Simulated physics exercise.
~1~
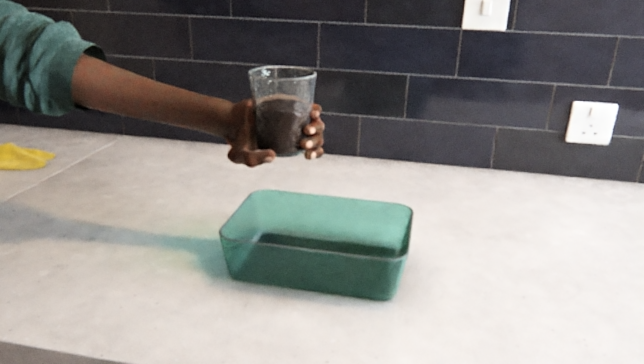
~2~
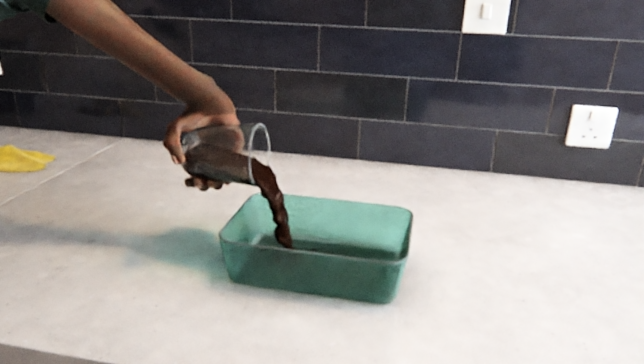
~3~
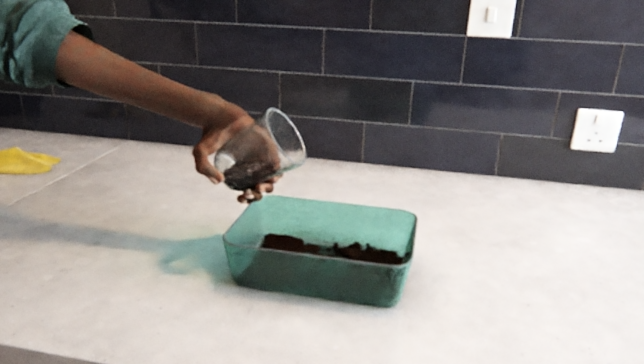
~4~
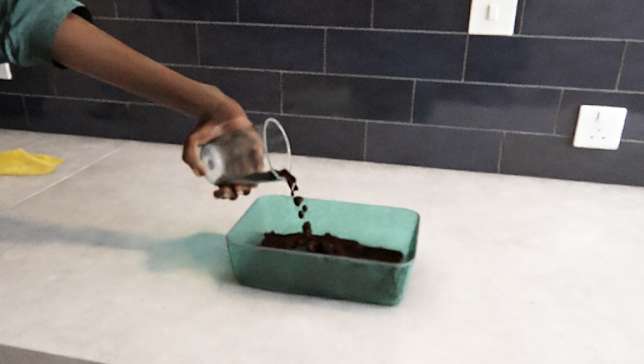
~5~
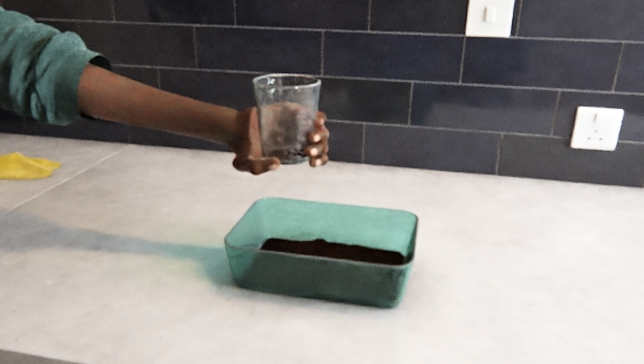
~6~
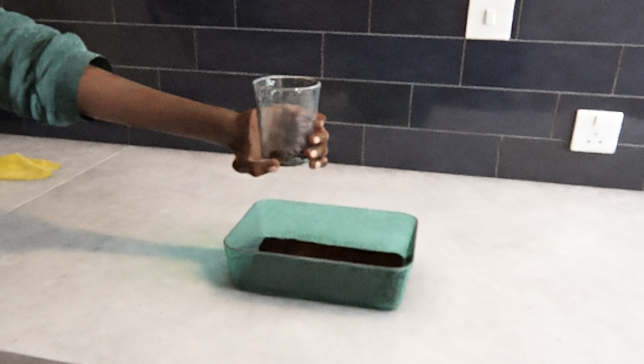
On a pale grey worktop backed by dark blue-black tiles with white wall fittings, a slightly swaying camera looks slightly down at an empty green, see-through oblong dish. A hand in a green sleeve reaches in from the left, holding a clear drinking glass of dark coffee above it, while a yellow cloth lies at far left. The hand tips the glass to the right, and a dark stream falls into the dish. It eases the glass partly back, then tips it again, releasing a thinner, broken trickle. Finally the glass is upright, looking nearly empty, above the dish holding a dark layer.
